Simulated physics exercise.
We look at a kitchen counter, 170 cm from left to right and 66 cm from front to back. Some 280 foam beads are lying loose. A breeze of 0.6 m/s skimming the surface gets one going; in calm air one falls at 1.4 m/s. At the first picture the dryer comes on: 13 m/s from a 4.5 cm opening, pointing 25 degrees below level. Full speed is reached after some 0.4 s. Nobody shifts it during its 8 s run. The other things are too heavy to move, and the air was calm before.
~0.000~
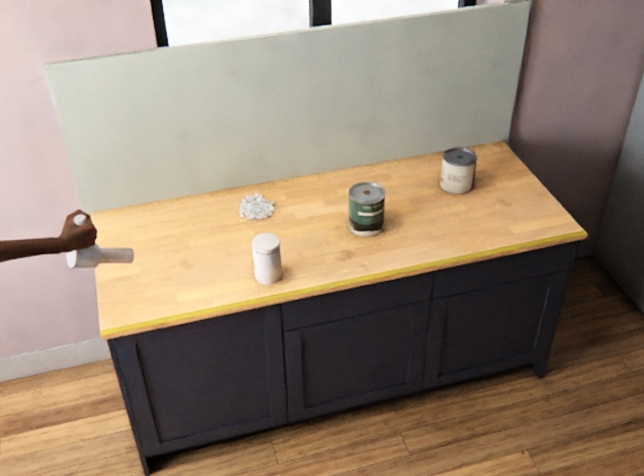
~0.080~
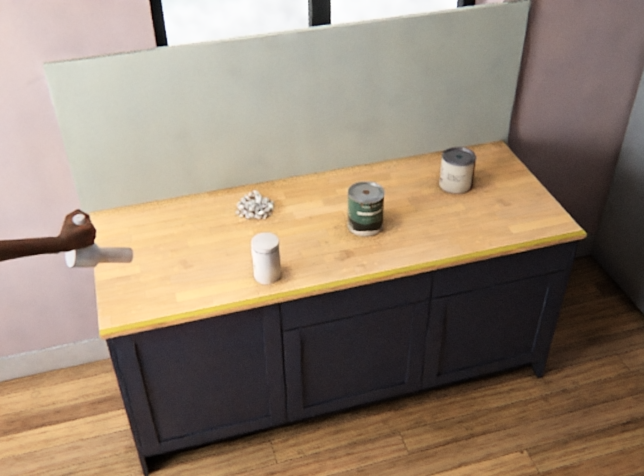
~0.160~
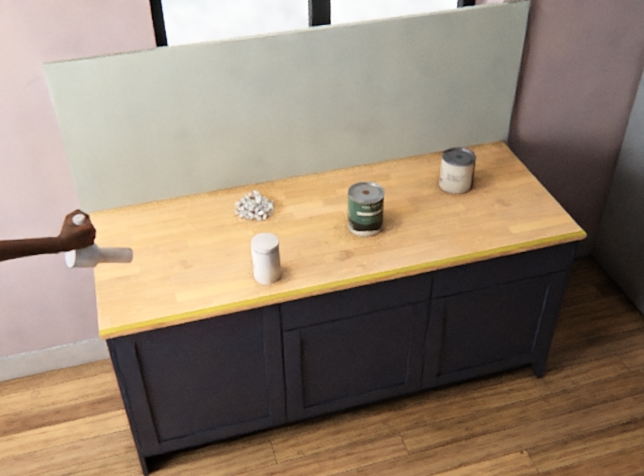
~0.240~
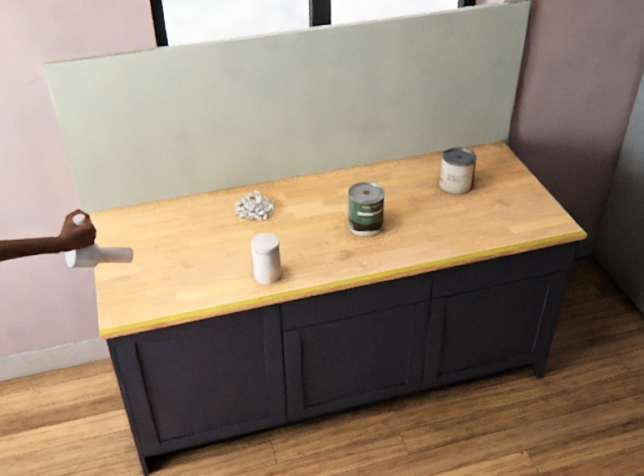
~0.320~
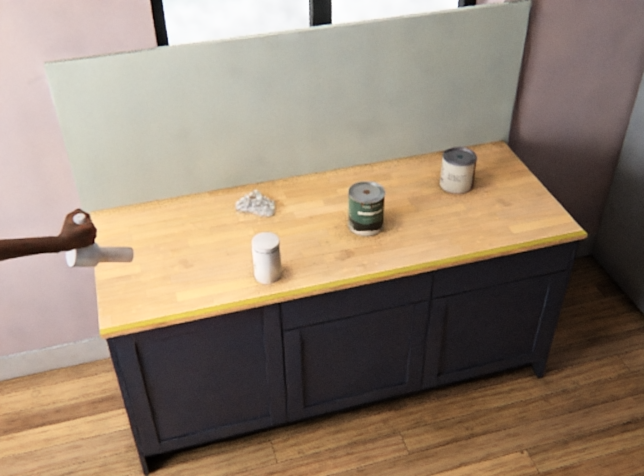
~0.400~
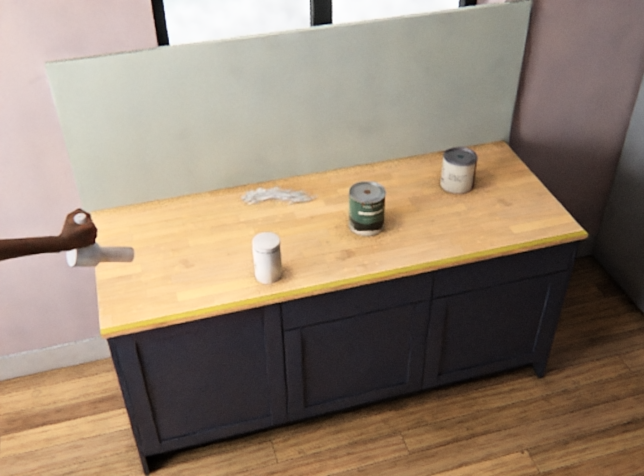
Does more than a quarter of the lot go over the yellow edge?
Answer: No.
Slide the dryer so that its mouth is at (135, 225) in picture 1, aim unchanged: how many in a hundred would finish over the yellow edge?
In that case some 0 per cent.
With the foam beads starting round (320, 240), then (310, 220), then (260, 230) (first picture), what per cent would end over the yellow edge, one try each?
In that order: 60 %, 1 %, 2 %.
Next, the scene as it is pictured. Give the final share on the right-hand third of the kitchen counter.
Near 0 %.
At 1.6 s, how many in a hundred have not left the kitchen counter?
Some 0 per cent.
After 1.6 s, 0 % are over the yellow edge; 100 % have settled or left.
After 2.6 s, 0 % are over the yellow edge; 100 % have settled or left.
After 4.4 s, 0 % are over the yellow edge; 100 % have settled or left.
After 8.0 s, at the end, 0 % are over the yellow edge.
